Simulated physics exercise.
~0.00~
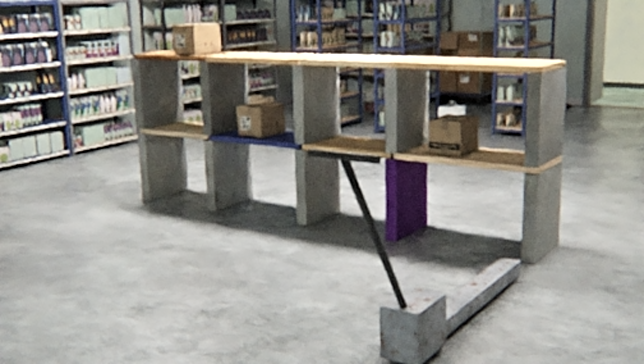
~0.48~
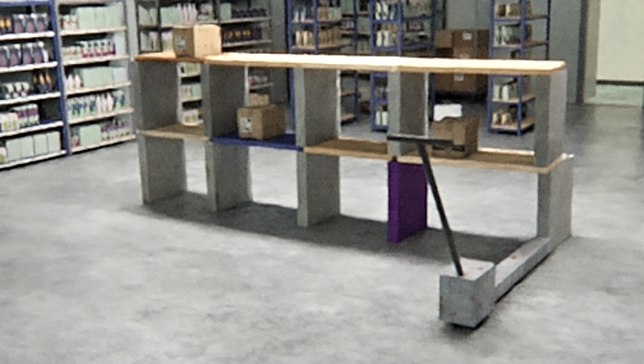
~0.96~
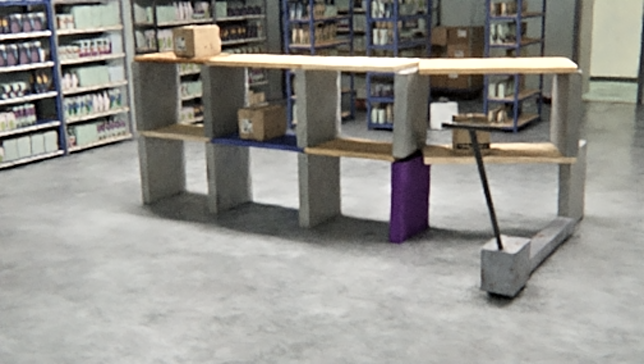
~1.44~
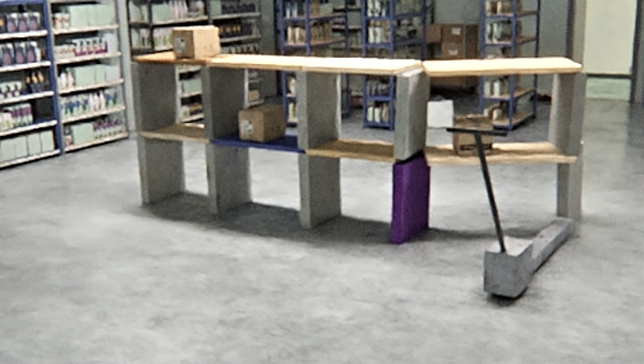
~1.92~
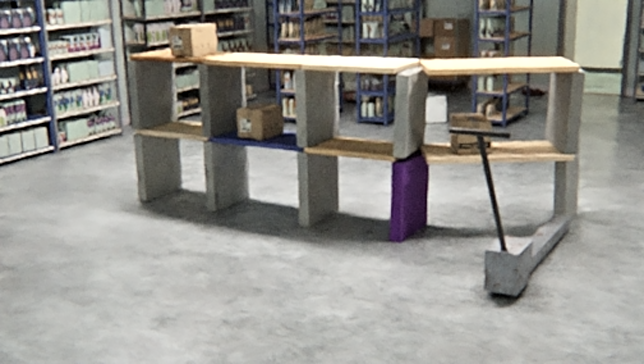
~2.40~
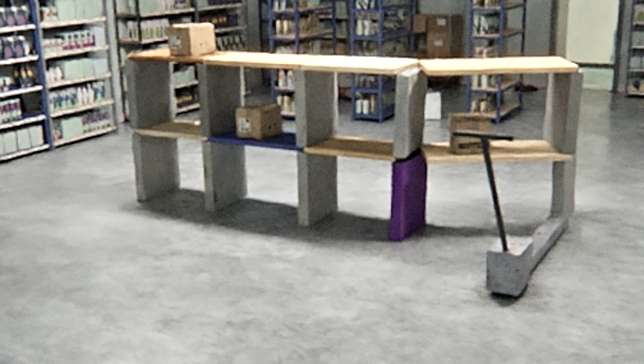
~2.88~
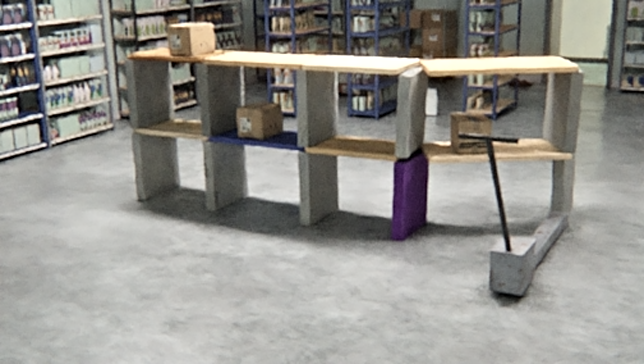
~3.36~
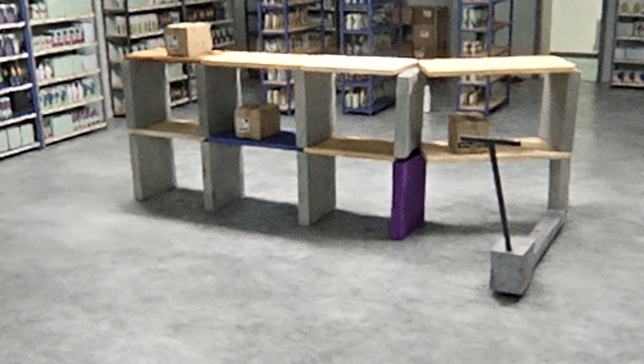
The footage shows a grey floor jack with a dark handle pushing the right end of a makeshift two-tier shelf of boards and grey blocks, shifting right and away before halting; the right-hand section sits slightly askew, but everything stays standing, including the purple upright and blue board.
